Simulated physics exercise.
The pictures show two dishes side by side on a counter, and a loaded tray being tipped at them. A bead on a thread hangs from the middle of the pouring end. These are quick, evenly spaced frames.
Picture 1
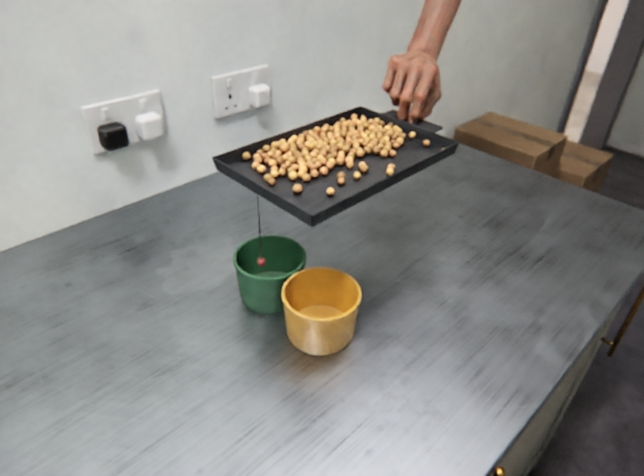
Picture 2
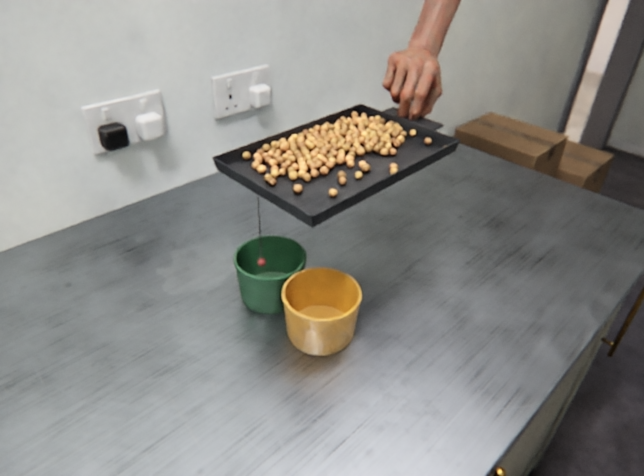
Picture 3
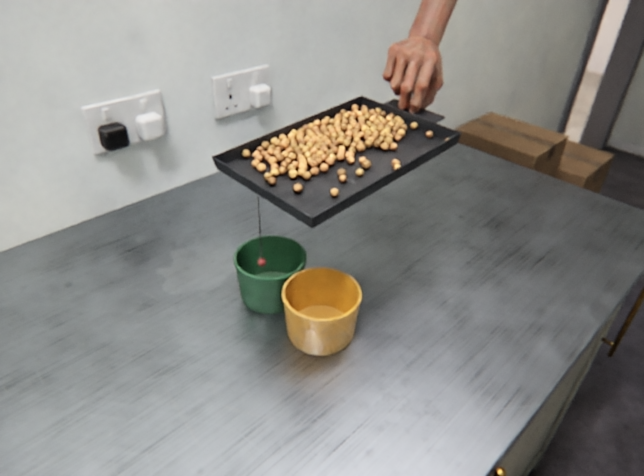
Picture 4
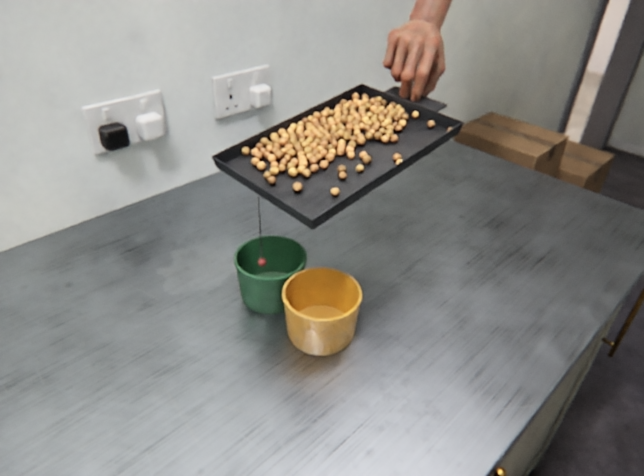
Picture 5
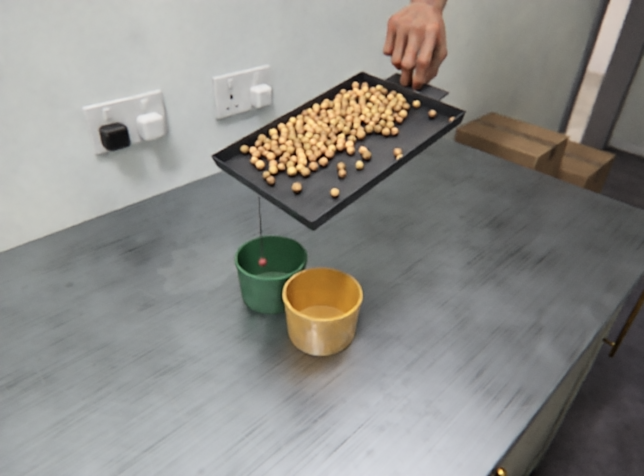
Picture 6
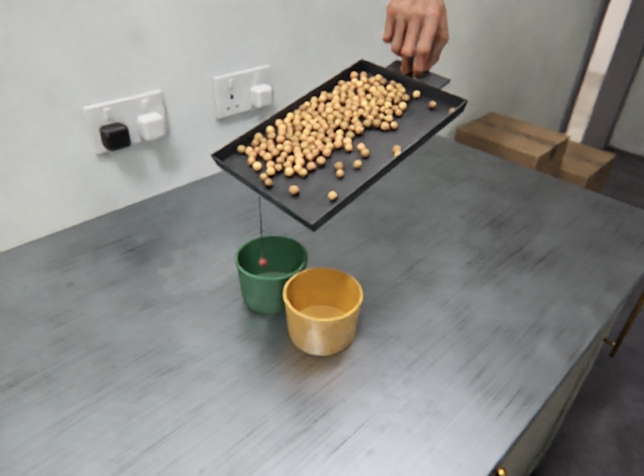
A dark grey countertop against a pale wall with sockets is seen from above at an angle, the view staying still. A green dish and a yellow dish sit side by side below a black tray of tan wooden beads, with a small red bead hanging on a thread. A hand at the upper right raises the tray's far end, tilting it steadily, and the beads begin shifting slightly.
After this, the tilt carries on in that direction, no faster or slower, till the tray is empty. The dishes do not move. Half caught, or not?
They take less than half between them.
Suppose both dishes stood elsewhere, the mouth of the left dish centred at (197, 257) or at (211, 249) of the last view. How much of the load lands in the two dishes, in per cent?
About 40 and 20 per cent.
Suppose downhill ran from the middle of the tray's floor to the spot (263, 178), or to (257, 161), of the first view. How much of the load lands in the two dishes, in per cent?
Roughly 0 per cent, and 10 per cent.
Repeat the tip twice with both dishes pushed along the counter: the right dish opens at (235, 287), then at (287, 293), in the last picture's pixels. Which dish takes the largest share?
First the right one, then the dish on the right.
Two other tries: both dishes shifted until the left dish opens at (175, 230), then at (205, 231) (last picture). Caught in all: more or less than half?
In turn: Not half; less than half.
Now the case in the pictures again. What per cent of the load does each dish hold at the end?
About: Left dish 0, right dish 10 per cent.
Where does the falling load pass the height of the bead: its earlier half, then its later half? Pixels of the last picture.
Early half (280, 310), late half (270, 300).
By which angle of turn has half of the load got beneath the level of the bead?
Near 90 degrees.
Shortly afterwards, tray tipped steeply; the bulk on the tray; a little outside both; a little in the air.
Next, tray tipped past a quarter turn; a little on the tray; only a few in the right dish; the bulk outside both; a little in the air.
Some moments later, tray tipped past a quarter turn; a little in the right dish; only a few in the left dish; all but a few outside both.
In the end, tray tipped past a quarter turn; a little in the right dish; only a few in the left dish; all but a few outside both.
